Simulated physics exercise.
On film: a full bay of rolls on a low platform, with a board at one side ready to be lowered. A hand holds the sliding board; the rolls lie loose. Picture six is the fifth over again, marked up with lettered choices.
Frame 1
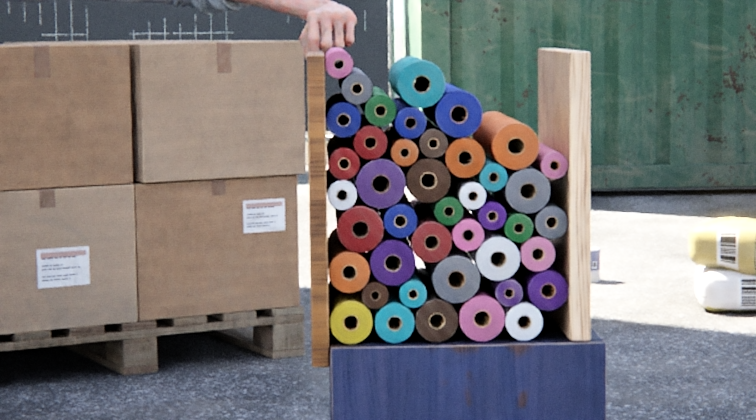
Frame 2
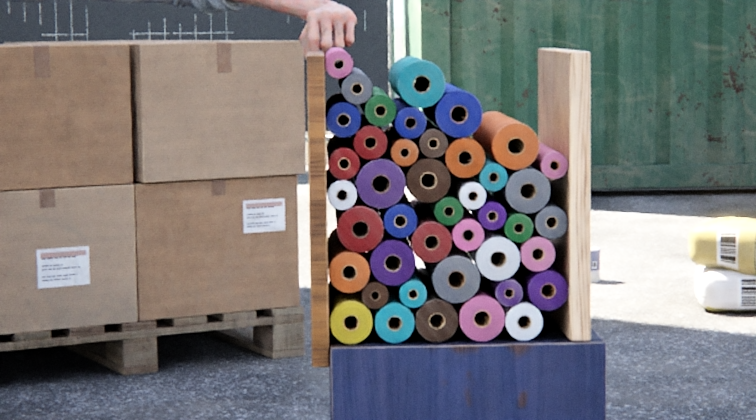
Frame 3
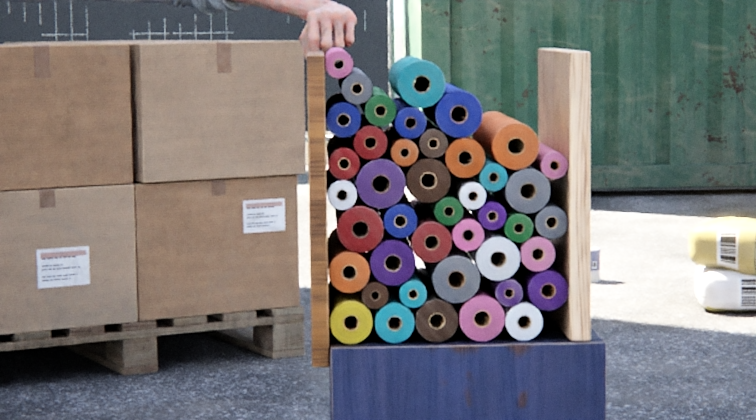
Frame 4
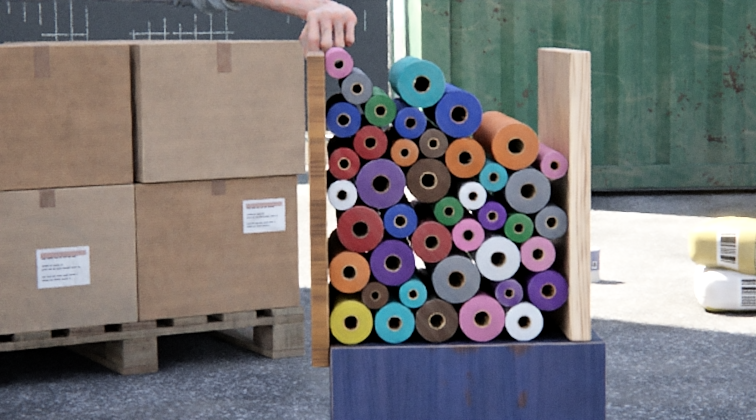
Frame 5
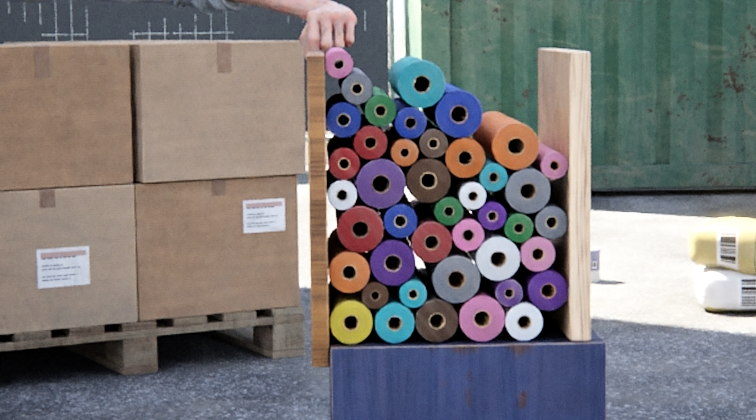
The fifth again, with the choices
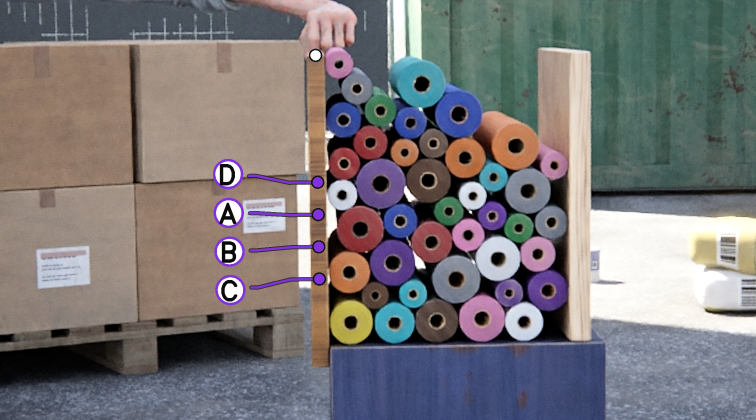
In a paved outdoor yard, seen straight on from a fixed view, a green container stands behind stacked cardboard boxes on a wooden pallet at left. Loose rolls in pink, turquoise, blue, orange, purple, red and other colours are piled between upright wooden boards on a dark blue platform. A hand rests at the top of the left board, and nothing visibly moves.
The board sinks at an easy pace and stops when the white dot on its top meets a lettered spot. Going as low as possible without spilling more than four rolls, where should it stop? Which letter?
D is the limit.
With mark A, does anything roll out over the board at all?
At A: Yes.
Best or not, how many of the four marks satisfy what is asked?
One of them.
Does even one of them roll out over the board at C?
Yes.
On the marked copy, A at (318, 214); B at (319, 247); C at (319, 279); D at (317, 182); the white dot at (315, 56).
Following D. Soon after the start, top of the board (326, 114).
Later, top of the board (327, 179).
In the end, top of the board (327, 181), three out over the board.
As for the rest, A more than four out over the board; B more than four out over the board; C more than four out over the board.
